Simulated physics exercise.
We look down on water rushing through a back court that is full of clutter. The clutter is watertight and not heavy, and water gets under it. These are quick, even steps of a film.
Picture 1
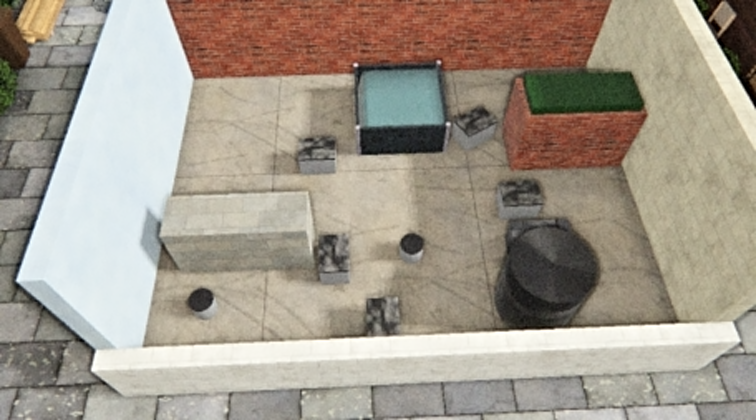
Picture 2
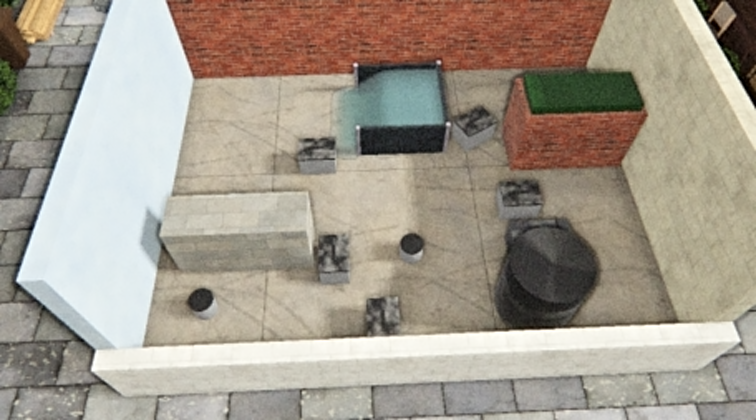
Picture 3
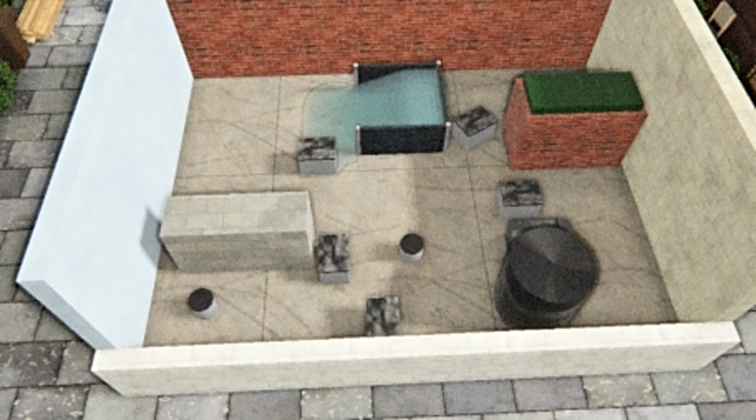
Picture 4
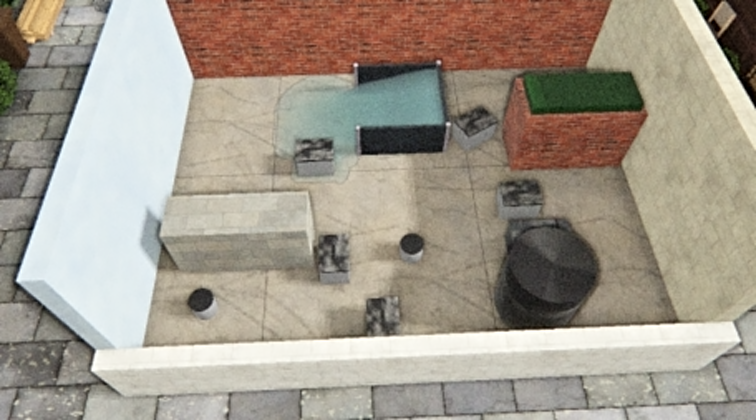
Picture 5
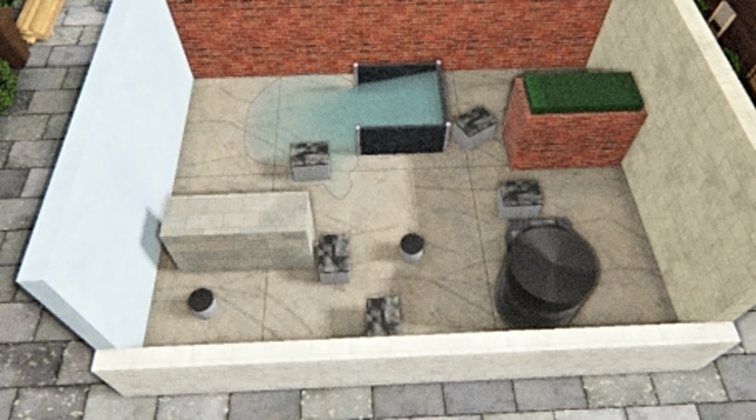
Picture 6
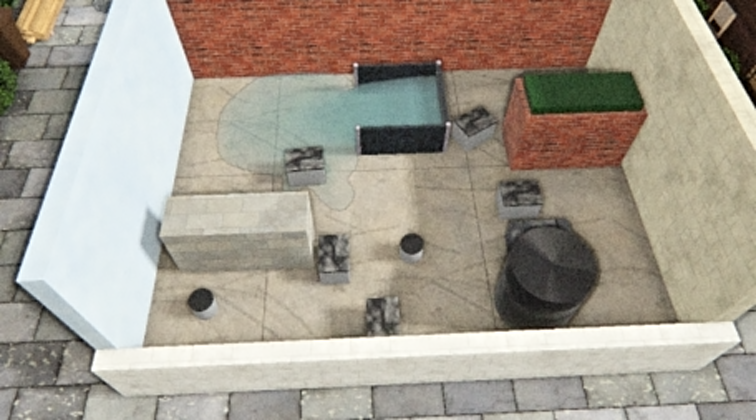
Water pours left from a dark tank across the court, nudging a nearby block slightly left.
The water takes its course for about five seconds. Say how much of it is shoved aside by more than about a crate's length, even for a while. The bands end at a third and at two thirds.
That comes to under a third.
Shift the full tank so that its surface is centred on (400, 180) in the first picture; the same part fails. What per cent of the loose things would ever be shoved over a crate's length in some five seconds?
Some 40 per cent.
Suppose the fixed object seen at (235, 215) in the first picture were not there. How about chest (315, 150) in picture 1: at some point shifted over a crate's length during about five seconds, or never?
Answer: Pushed that far.
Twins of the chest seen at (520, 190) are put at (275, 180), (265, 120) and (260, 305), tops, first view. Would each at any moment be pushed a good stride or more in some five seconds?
In turn: Shifted that much, yes, never so far.
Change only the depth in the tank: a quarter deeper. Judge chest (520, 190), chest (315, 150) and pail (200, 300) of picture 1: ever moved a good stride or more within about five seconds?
As listed: Under that, yes, under that.
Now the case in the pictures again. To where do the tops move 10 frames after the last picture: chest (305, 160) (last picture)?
Around (258, 205).
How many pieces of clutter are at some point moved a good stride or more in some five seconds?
I count 1.
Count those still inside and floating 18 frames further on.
It comes to 1.
A moment on, 1 of 8 are well off their spots; 0 afloat.
Next, 1 of 8 are well off their spots; 1 afloat.
Later, 1 of 8 are well off their spots; 1 afloat.
In the end, 1 of 8 are well off their spots, and 1 have been at some point; 1 afloat.
